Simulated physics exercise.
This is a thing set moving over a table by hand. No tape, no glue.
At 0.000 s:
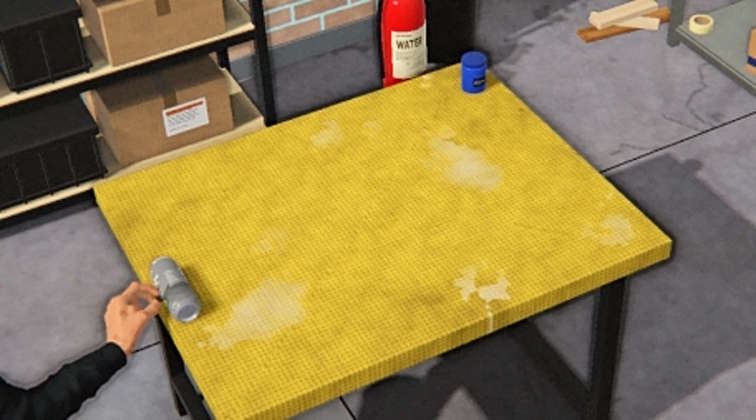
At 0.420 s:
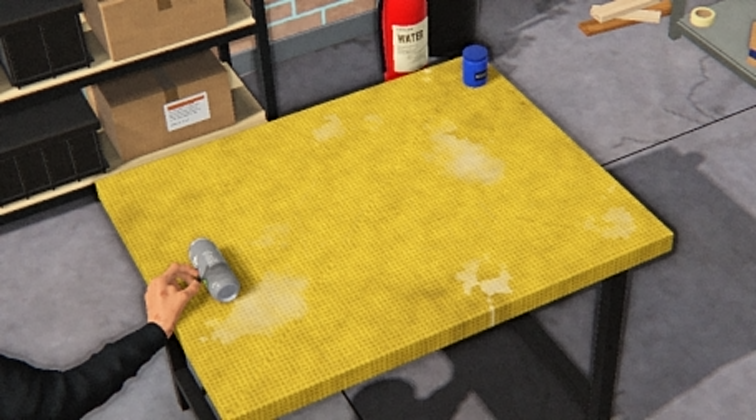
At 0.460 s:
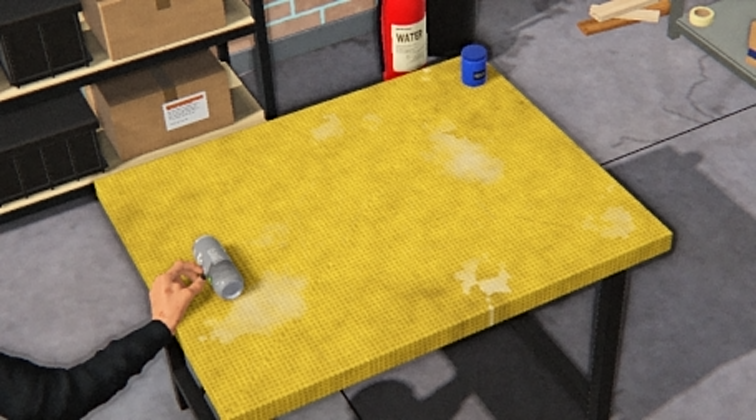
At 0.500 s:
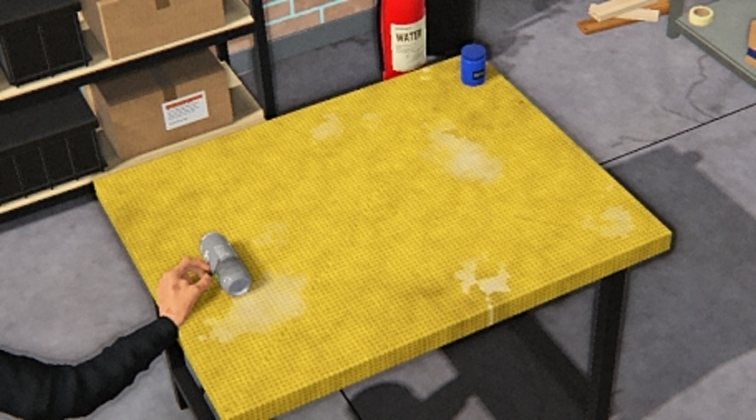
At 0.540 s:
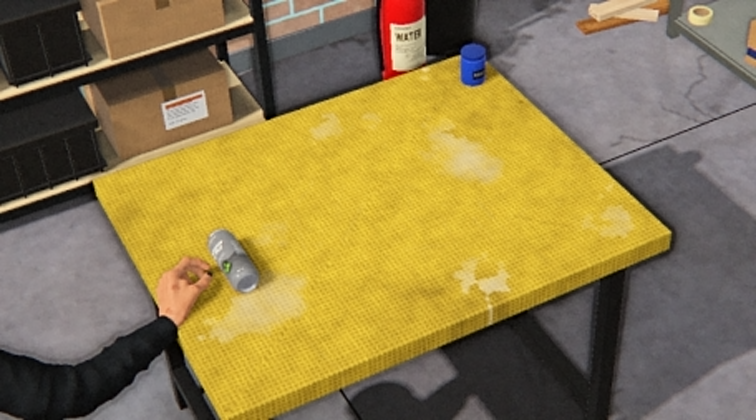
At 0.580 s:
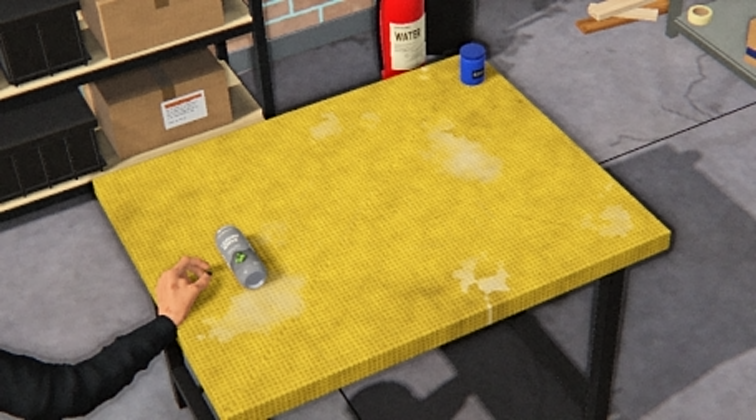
A grey can lying on its side is pushed from the left edge of a worn yellow table by a hand, which then stays still as the can rolls slightly to the right, turning a green mark into view.
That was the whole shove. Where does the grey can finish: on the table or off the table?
The grey can is still on the table.
Around 0.68 s, grey can displaced about its own width near (260, 250).
Around 0.98 s, grey can displaced well along near (308, 232).
Around 1.18 s, grey can displaced well along near (332, 222).
Around 1.58 s, grey can displaced well along near (364, 211).
Finally (2.5 s), moved from the start, grey can. Final places as the last picture's camera would see them, grey can near (372, 207).
